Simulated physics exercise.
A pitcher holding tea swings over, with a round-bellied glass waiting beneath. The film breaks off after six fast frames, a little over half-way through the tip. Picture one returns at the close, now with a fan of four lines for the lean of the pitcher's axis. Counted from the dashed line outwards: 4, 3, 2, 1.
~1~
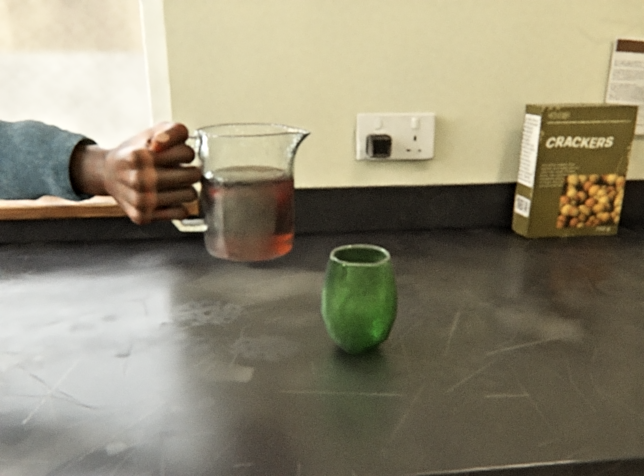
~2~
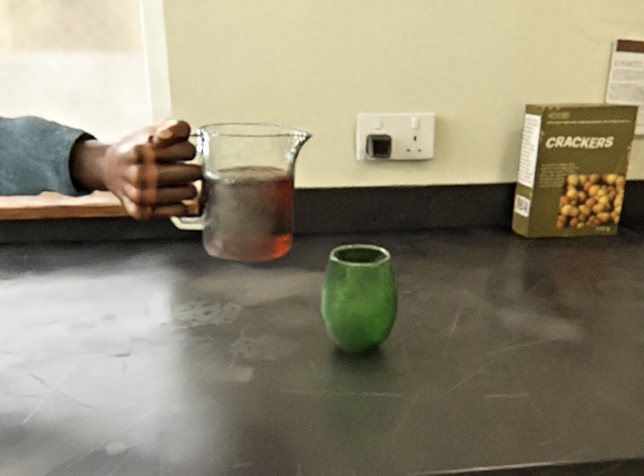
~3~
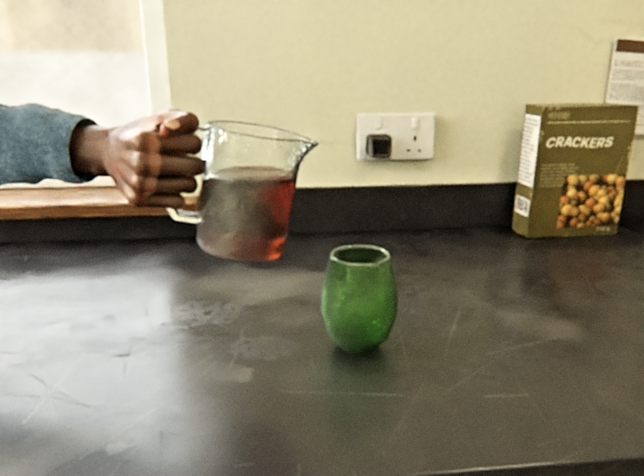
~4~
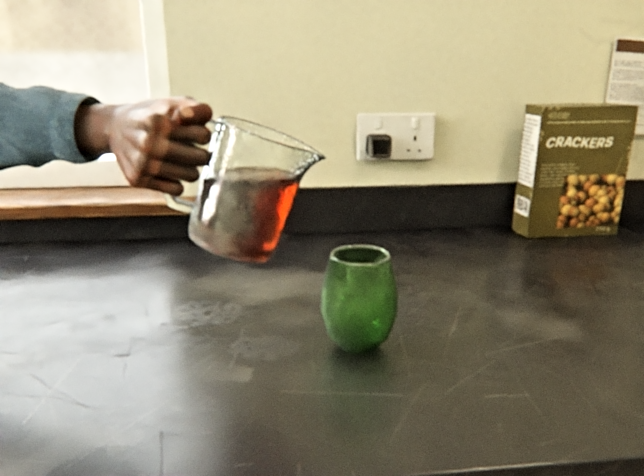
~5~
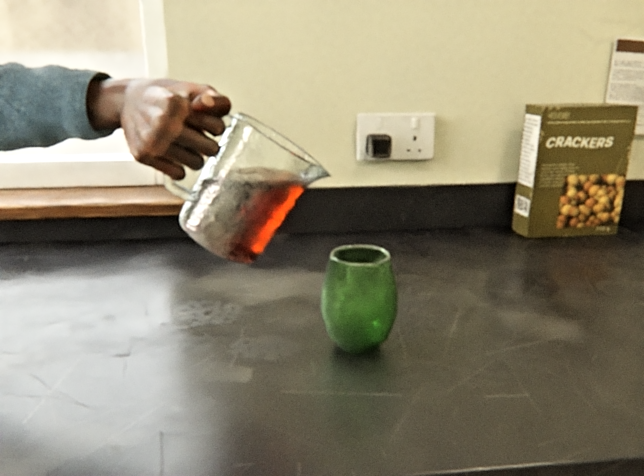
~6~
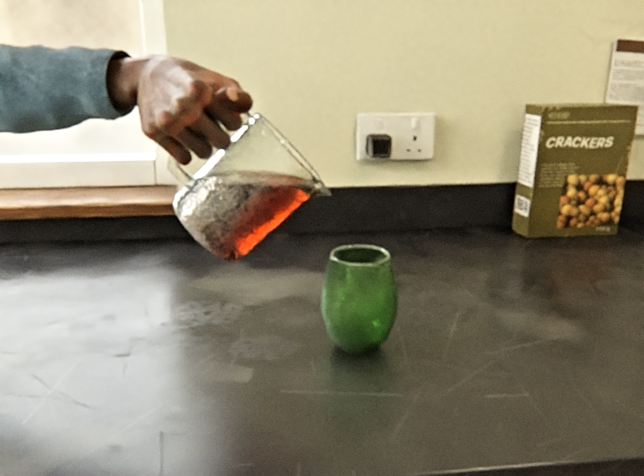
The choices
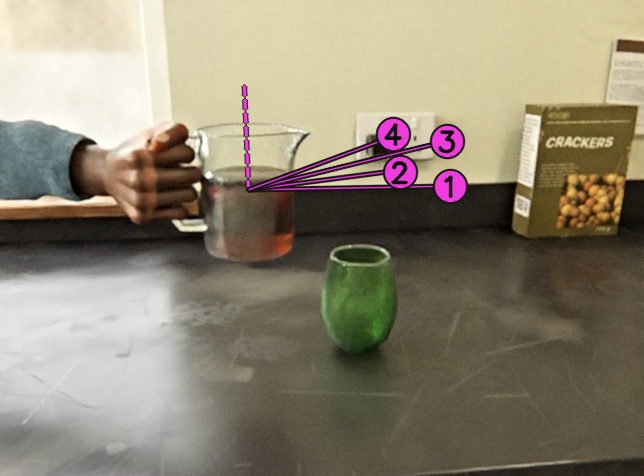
A hand held a clear glass pitcher of reddish-brown tea above a dark counter, then tilted it steadily to the right, its spout dipping near a round-bellied green glass, with no tea leaving the pitcher.
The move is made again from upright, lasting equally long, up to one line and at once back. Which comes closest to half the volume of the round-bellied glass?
The best tilt is 4.
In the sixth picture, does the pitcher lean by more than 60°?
No, it does not.
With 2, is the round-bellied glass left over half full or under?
Over half.
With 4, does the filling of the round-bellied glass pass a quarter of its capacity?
Yes, it does.
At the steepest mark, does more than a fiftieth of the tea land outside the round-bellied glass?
Yes, it does.
On the marked copy, 1 at (433, 186); 2 at (383, 172); 3 at (431, 144); 4 at (377, 142).
With 1, the round-bellied glass ends with about 67 % of what it can hold; 23 % of the tea is spilt.
With 2, the round-bellied glass ends with about 72 % of what it can hold; 8 % of the tea is spilt.
With 3, the round-bellied glass ends with about 65 % of what it can hold.
With 4, the round-bellied glass ends with about 51 % of what it can hold.
